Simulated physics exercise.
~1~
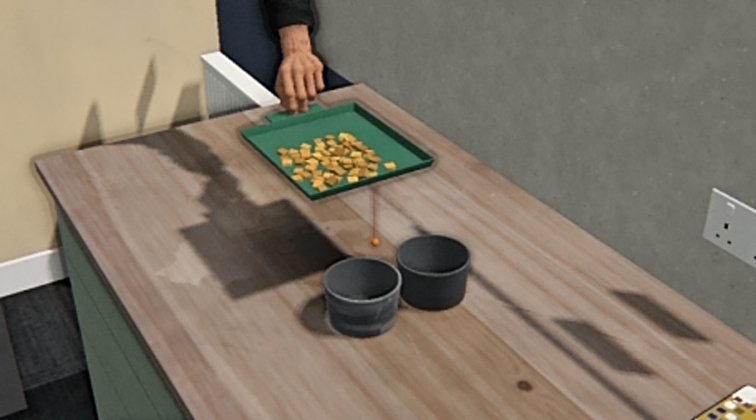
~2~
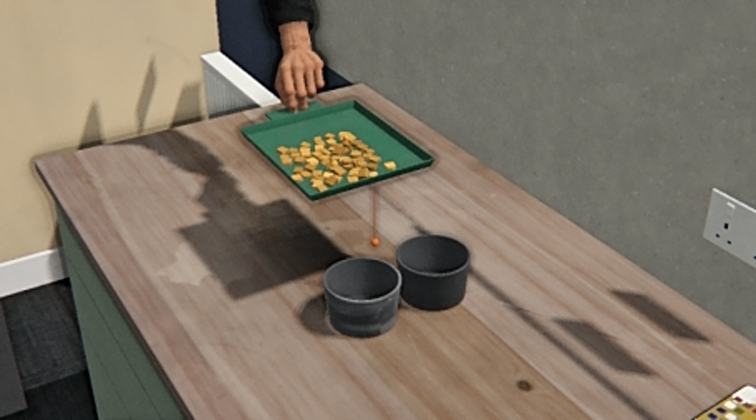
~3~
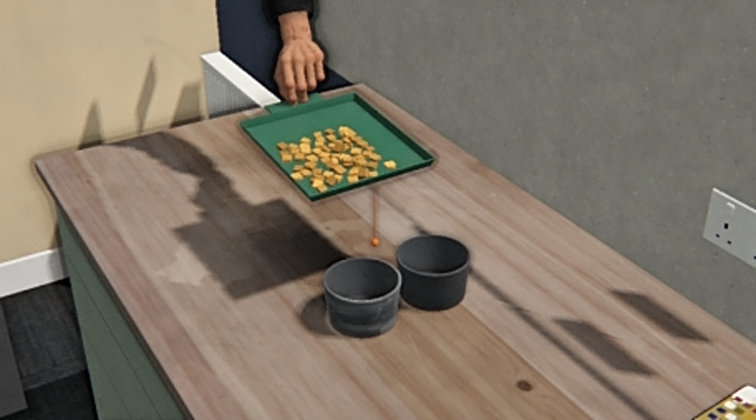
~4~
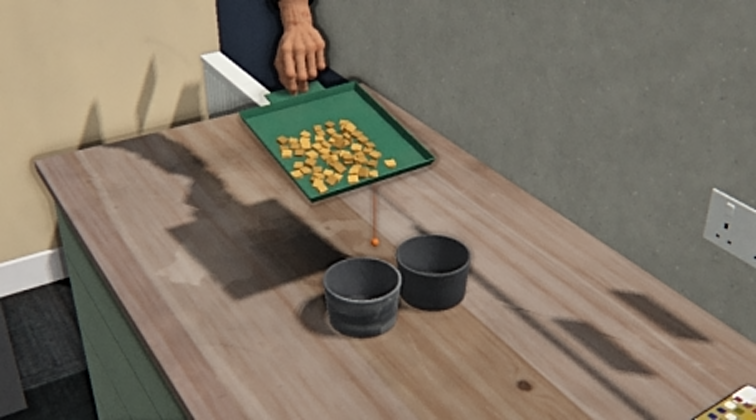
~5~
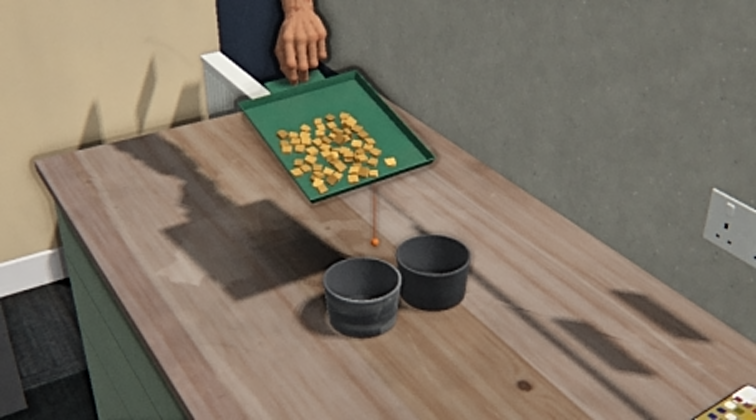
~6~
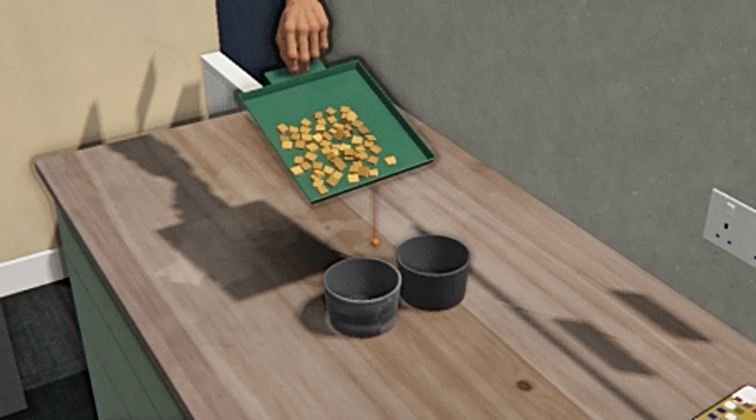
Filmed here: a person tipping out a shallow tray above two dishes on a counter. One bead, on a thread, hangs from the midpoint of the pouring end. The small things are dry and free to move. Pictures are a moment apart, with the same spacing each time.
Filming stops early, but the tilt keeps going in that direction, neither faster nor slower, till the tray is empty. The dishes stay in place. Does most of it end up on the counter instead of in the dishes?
No, most of it goes into the dishes.
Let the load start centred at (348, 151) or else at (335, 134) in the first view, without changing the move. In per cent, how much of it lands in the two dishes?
Estimate: 70 % first, 70 % second.
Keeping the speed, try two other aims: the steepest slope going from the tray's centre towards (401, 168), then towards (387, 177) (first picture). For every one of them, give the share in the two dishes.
In turn, 60 percent and then 90 percent.
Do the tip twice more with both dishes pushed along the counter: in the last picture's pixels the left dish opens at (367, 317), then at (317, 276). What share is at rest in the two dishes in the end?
It comes to roughly 0 per cent in one try and roughly 70 per cent in the next.
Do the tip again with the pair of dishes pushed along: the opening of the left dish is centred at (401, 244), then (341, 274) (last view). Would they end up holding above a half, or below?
Place 1: Lower than half; place 2: Higher than half.
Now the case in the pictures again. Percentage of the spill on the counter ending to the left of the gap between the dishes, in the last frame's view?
It works out at some 80 percent.
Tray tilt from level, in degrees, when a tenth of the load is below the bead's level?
Angle: Close to 100°.
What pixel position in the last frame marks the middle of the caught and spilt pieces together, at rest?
Near (359, 315).
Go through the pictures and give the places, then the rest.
The first picture shows corners of the pouring end at (312, 192) and (430, 158), level; middle of the load at (335, 159), cereal squares; left dish at (382, 314); right dish at (454, 287); bead on its thread at (375, 243).
The second picture shows corners of the pouring end at (312, 193) and (430, 158), level; middle of the load at (335, 159).
The third picture shows corners of the pouring end at (312, 194) and (431, 158), tipped barely, lowest at the left corner; middle of the load at (335, 156).
The fourth picture shows corners of the pouring end at (312, 195) and (431, 157), tipped a little, lowest at the left corner; middle of the load at (335, 153).
The fifth picture shows corners of the pouring end at (312, 196) and (431, 157), tipped a little, lowest at the left corner; middle of the load at (335, 150).
The sixth picture shows corners of the pouring end at (312, 198) and (432, 156), tipped clearly, lowest at the left corner; middle of the load at (336, 147); left dish at (382, 314); right dish at (454, 287).
Soon, tray tipped steeply; nearly all on the tray; a stray few in the air.
A while on, tray tipped past a quarter turn; a small part on the tray; about a quarter in the left dish; a small part outside both; about half in the air.
Towards the end, tray tipped past a quarter turn; about two thirds in the left dish; a small part in the right dish; about a quarter outside both.
Finally, tray tipped past a quarter turn; about two thirds in the left dish; a small part in the right dish; about a quarter outside both.
